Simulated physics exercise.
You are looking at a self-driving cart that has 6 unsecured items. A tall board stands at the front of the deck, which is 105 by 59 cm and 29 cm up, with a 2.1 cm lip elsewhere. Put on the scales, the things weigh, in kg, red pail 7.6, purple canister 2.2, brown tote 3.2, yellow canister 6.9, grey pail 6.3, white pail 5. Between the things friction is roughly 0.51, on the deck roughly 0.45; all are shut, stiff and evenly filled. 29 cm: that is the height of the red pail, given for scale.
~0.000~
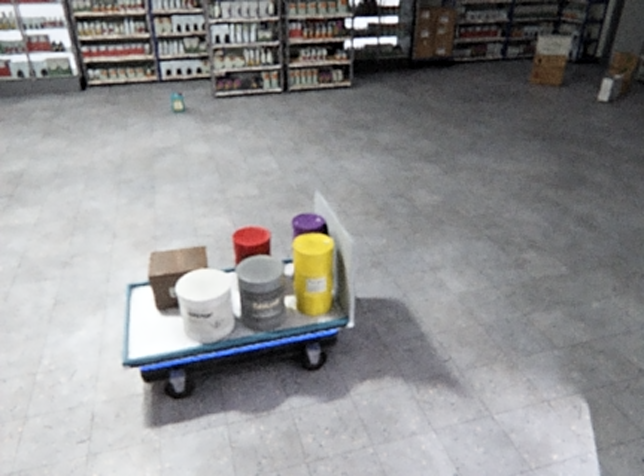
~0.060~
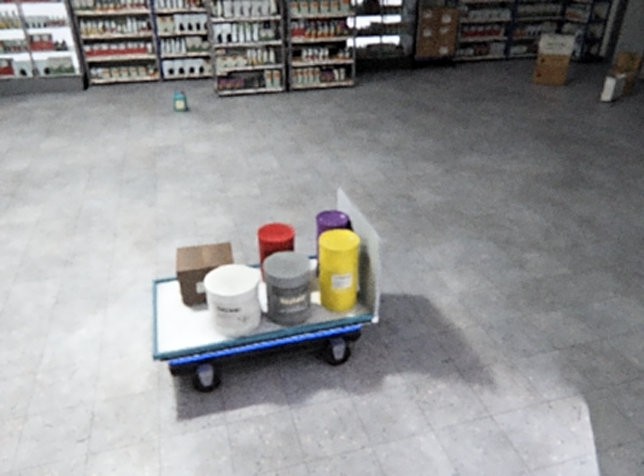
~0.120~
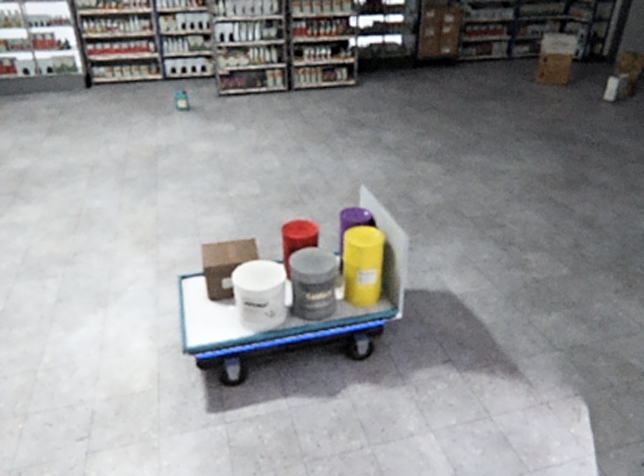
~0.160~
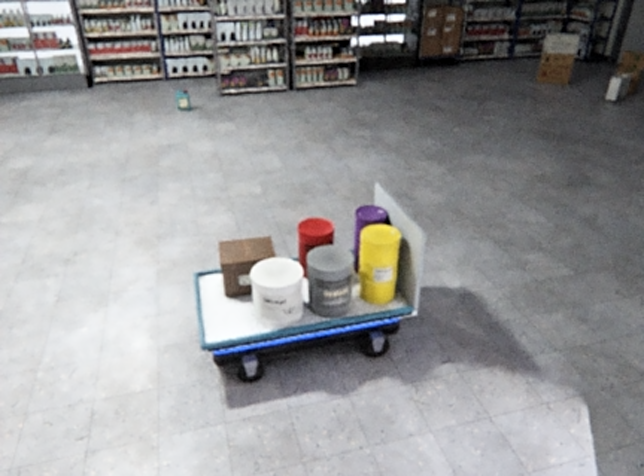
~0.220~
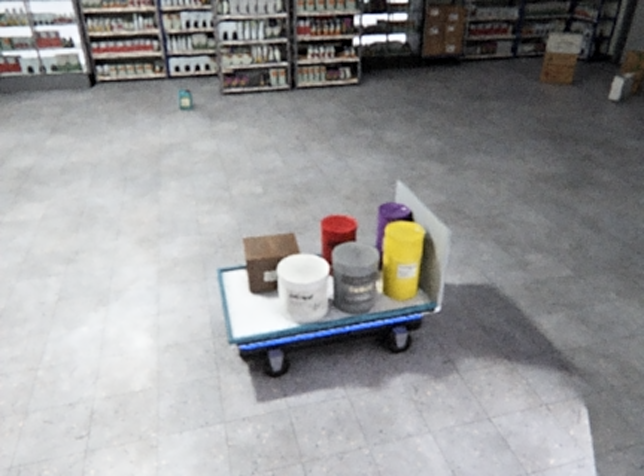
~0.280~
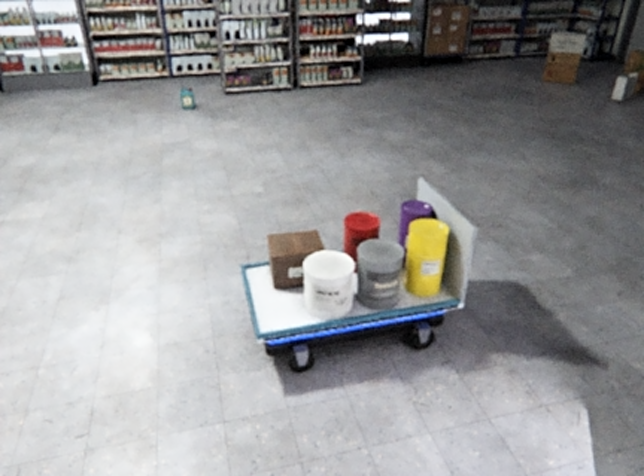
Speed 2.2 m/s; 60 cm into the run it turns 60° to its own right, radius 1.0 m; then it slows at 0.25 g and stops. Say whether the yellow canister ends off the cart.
Result: The yellow canister stays put.
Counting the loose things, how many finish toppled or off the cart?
Total count: 3.
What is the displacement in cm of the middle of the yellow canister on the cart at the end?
The shift is close to 30 cm.
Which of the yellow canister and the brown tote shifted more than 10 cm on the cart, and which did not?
First the yellow canister: It departs its position; then the brown tote: It stays in position.
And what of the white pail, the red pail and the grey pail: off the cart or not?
Once it all settles, the white pail stays on its surface, the red pail leaves its surface and the grey pail stays on its surface.
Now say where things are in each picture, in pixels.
Cart 0 cm along; yellow canister (313, 275); red pail (253, 259), in the first picture.
Cart 13 cm along; brown tote (207, 273); grey pail (288, 289), in the second picture.
Cart 26 cm along; white pail (261, 296); red pail (301, 251), in the third picture.
Cart 35 cm along; brown tote (248, 267), in the fourth picture.
Cart 48 cm along; grey pail (355, 278); white pail (304, 289), in the fifth picture.
Cart 62 cm along; yellow canister (425, 258); red pail (361, 243), in the sixth picture.
By 0.68 s, cart 150 cm along, turned 43°; purple canister now off the cart; yellow canister tilted 46° near (623, 284); red pail tilted 27°.
By 1.18 s, cart 249 cm along, turned 60°; red pail now off the cart; yellow canister tilted 42°; grey pail 11 cm from its spot.
When it is over (2.2 s), off the cart, red pail and purple canister; lying over on the cart, yellow canister; not toppled but over 10 cm from the start, grey pail; the other 2 within 10 cm of the start.
